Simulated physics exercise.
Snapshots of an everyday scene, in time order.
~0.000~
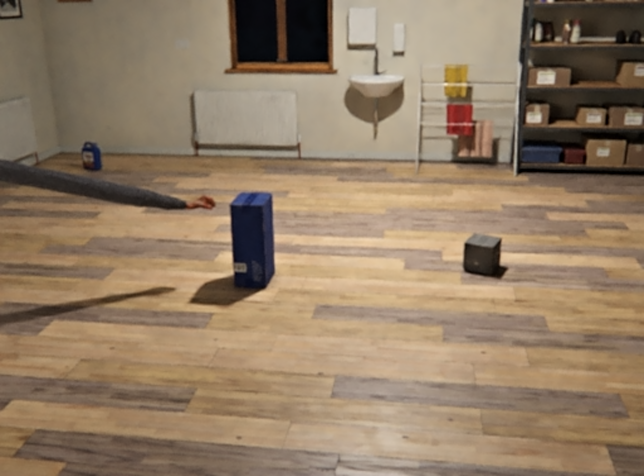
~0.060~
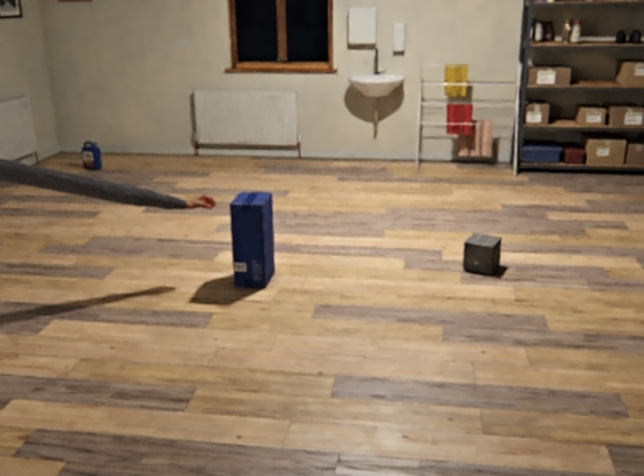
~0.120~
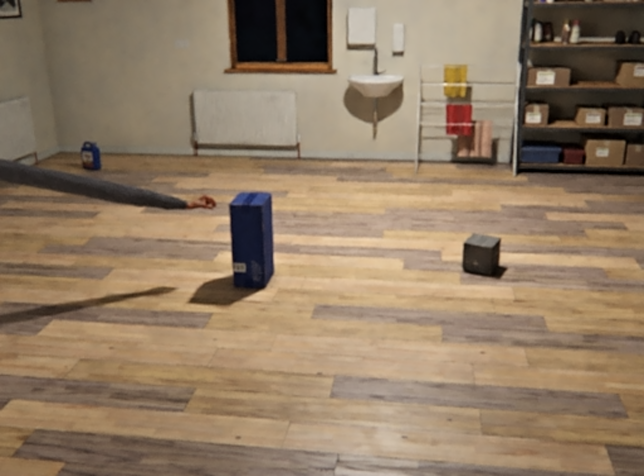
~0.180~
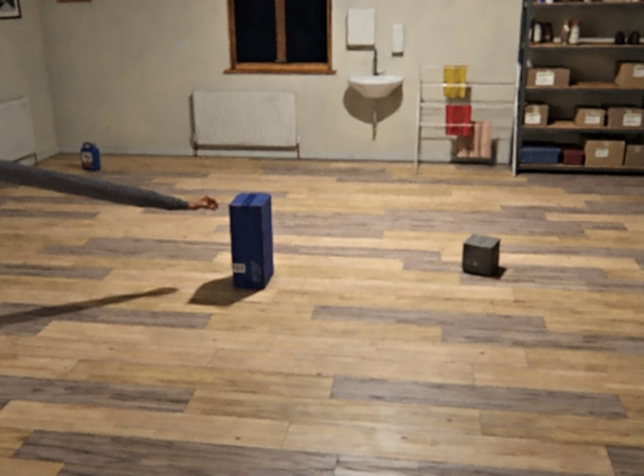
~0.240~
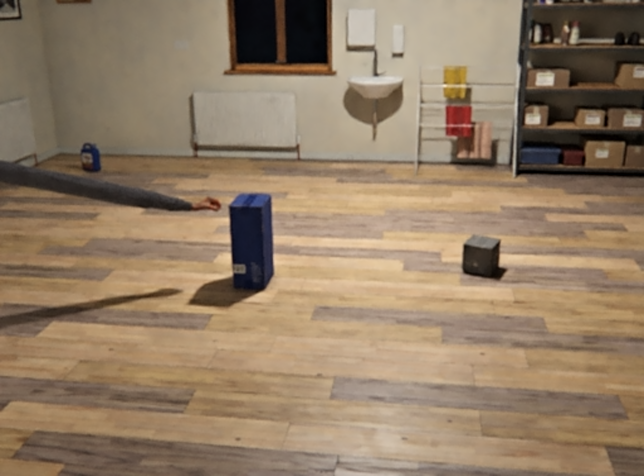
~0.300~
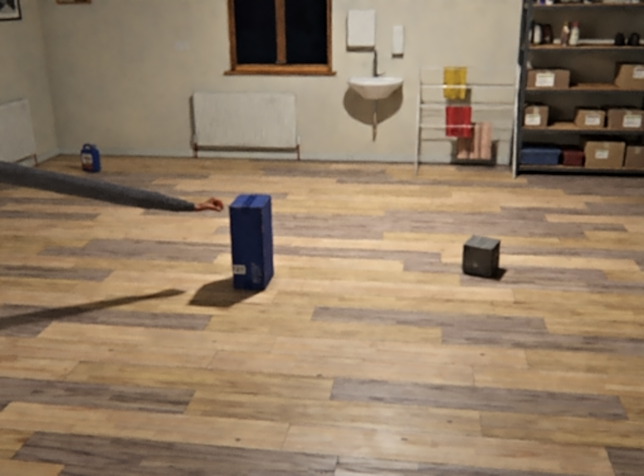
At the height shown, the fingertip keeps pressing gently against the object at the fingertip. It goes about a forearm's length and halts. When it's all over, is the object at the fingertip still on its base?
No, it has gone over.
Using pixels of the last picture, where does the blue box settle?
End position, last frame: About (315, 269).
By 0.90 s, blue box tilted by 13° near (262, 240).
By 1.50 s, blue box tilted by 45° near (287, 244).
By 1.70 s, blue box on its side near (312, 266).
When it is over (2.4 s), lying over on the floor, blue box. End places, in pixels of the last picture, blue box near (315, 269).
